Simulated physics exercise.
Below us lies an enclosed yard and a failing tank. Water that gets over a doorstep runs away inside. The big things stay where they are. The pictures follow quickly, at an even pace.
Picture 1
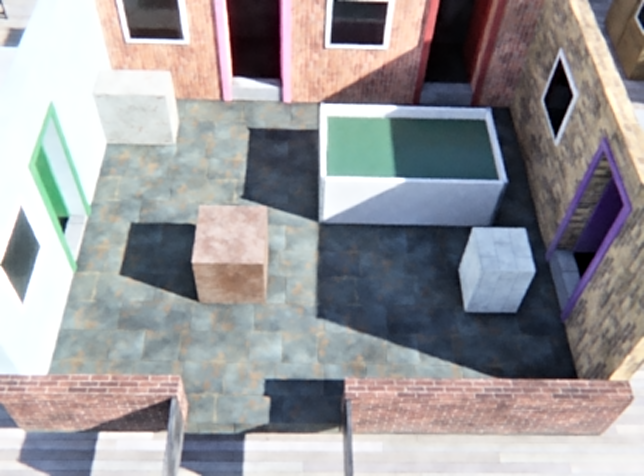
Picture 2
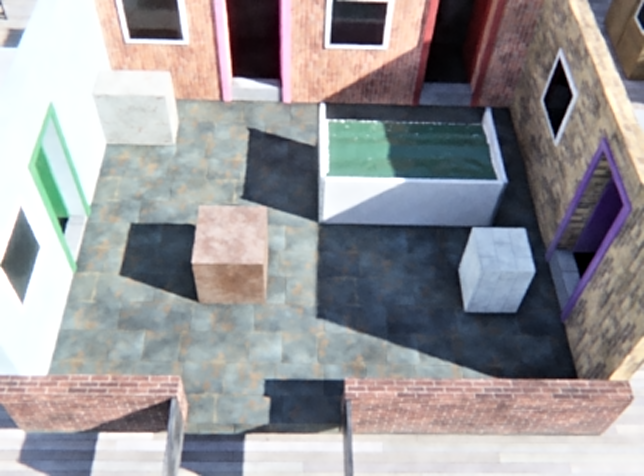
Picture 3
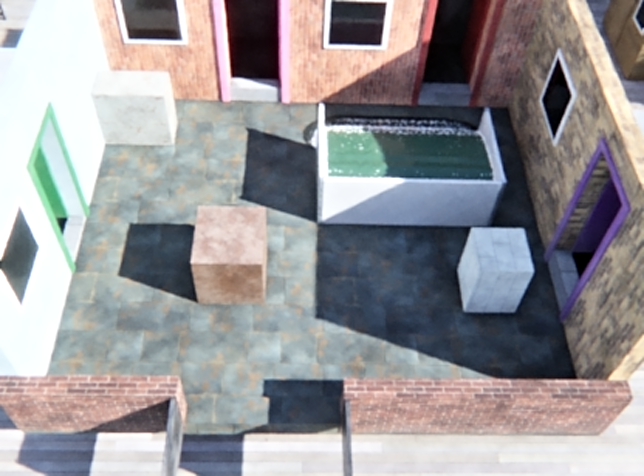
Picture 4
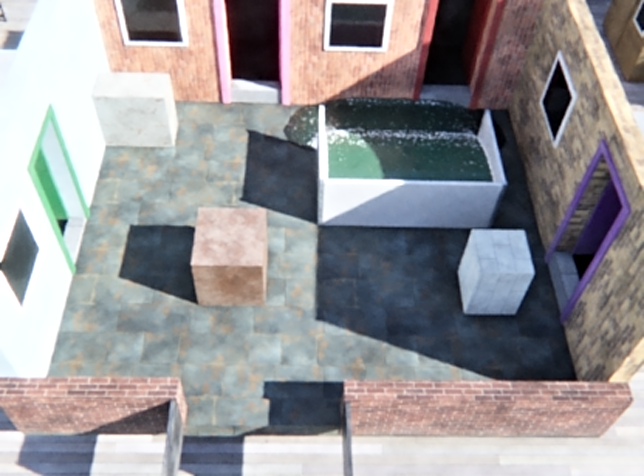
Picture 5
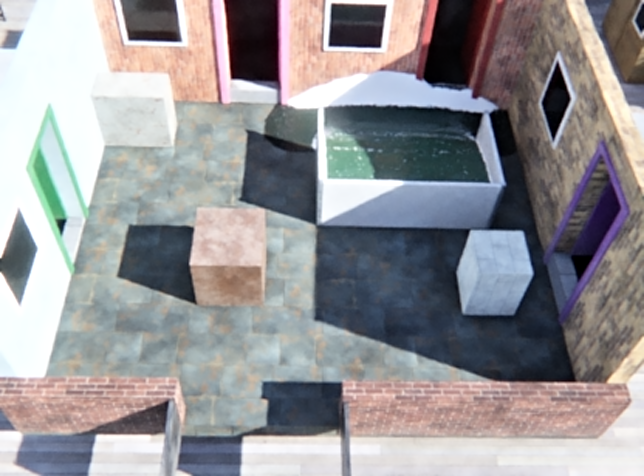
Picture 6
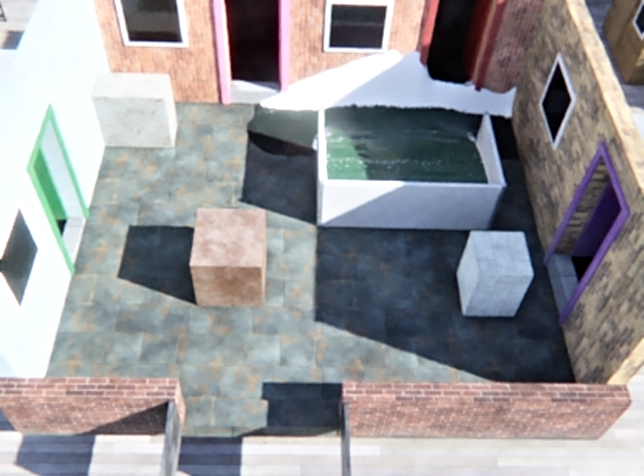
Green water in a white open tank churning, then pouring out over the far side and spreading across an enclosed tiled courtyard.
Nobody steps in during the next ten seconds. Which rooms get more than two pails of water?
The red door lets in a lot; the pink door admits no more than that; the green door lets in a lot; the purple door admits no more than that.
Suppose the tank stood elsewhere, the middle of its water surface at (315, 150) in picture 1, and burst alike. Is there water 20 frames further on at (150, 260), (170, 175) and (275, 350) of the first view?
In turn: Under water, covered, no water.
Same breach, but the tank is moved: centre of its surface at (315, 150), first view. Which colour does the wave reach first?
First comes the pink one.
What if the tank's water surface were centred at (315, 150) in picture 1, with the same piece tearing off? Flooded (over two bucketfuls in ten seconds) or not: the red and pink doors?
My reading: Red door keeps below it; pink door takes more.
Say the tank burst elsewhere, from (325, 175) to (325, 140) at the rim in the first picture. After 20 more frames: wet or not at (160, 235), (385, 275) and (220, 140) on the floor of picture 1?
One after the other: Awash, clear, covered.
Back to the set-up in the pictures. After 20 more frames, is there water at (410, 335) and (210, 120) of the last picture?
One after the other: Clear, awash.
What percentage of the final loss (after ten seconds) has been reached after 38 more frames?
About 45 per cent.
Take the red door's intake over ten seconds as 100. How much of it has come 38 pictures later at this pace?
Close to 100 %.
A moment on, water covers 25 % of the floor; the red door far over two buckets in, the pink door wet at the sill, nothing in, the green door not reached, the purple door not reached.
Next, water covers 40 % of the floor; the red door far over two buckets in, the pink door wet at the sill, nothing in, the green door not reached, the purple door wet at the sill, nothing in.
Then, water covers 65 % of the floor; the red door far over two buckets in, the pink door wet at the sill, nothing in, the green door under two buckets in, the purple door wet at the sill, nothing in.
Later, water covers 95 % of the floor; the red door far over two buckets in, the pink door wet at the sill, nothing in, the green door over two buckets in, the purple door wet at the sill, nothing in.
In the end, water covers 100 % of the floor; the red door far over two buckets in, the pink door wet at the sill, nothing in, the green door over two buckets in, the purple door wet at the sill, nothing in.
